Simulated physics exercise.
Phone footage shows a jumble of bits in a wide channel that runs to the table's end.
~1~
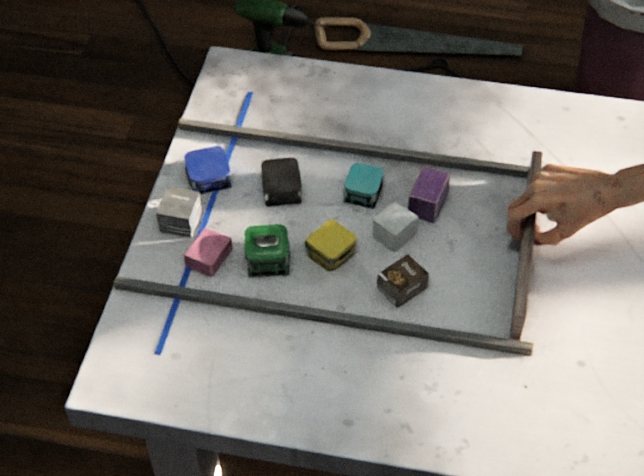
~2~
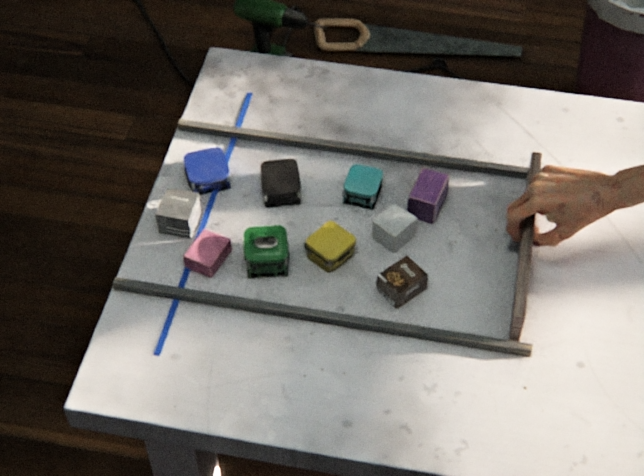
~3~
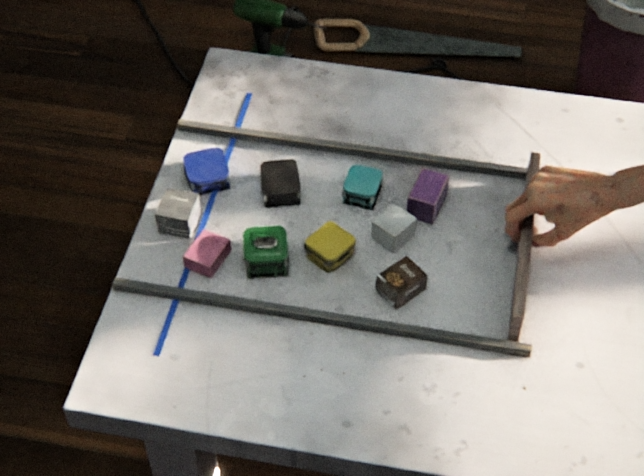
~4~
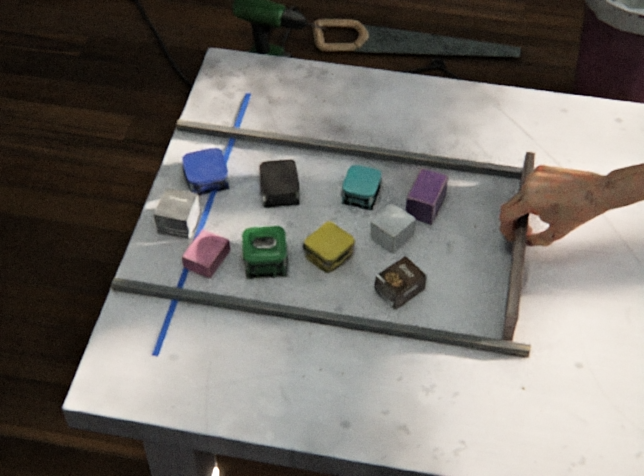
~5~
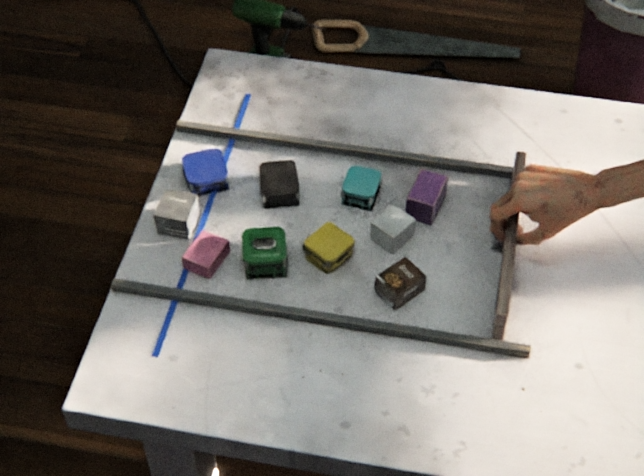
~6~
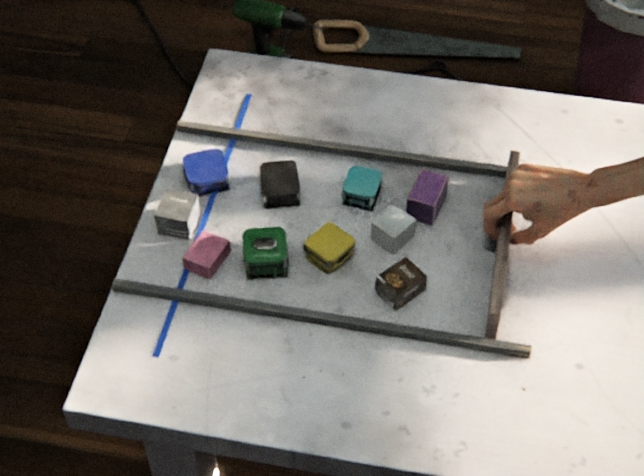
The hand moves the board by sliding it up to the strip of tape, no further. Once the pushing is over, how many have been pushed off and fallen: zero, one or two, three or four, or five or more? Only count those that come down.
Three or four have.
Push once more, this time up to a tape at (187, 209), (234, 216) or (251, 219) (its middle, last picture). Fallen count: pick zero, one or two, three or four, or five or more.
Place by place, the answers come out as at least five; one or two; 1 or 2.
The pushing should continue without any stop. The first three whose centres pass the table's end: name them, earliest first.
The blue case goes first, followed by the pink block and then the black case.
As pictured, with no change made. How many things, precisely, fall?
3 in total.
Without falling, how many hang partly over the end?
2 is the number.
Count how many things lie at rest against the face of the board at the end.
My count gives 4.
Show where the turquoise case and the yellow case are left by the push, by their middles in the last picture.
Roughly (178, 163) for the first and roughly (176, 228) for the second.
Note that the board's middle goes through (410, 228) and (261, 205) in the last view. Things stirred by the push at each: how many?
At the first point the count is 3, at the second it's 10.
A little later, none off yet; grey box at rest near (178, 215); blue case at rest near (206, 173); pink block at rest near (207, 254).
Next, none off yet; grey box at rest near (177, 214); blue case shifted a little near (189, 168); pink block shifted a little near (190, 254).
When it is over, the number that fall off is three or four; down, black case, pink block and blue case.
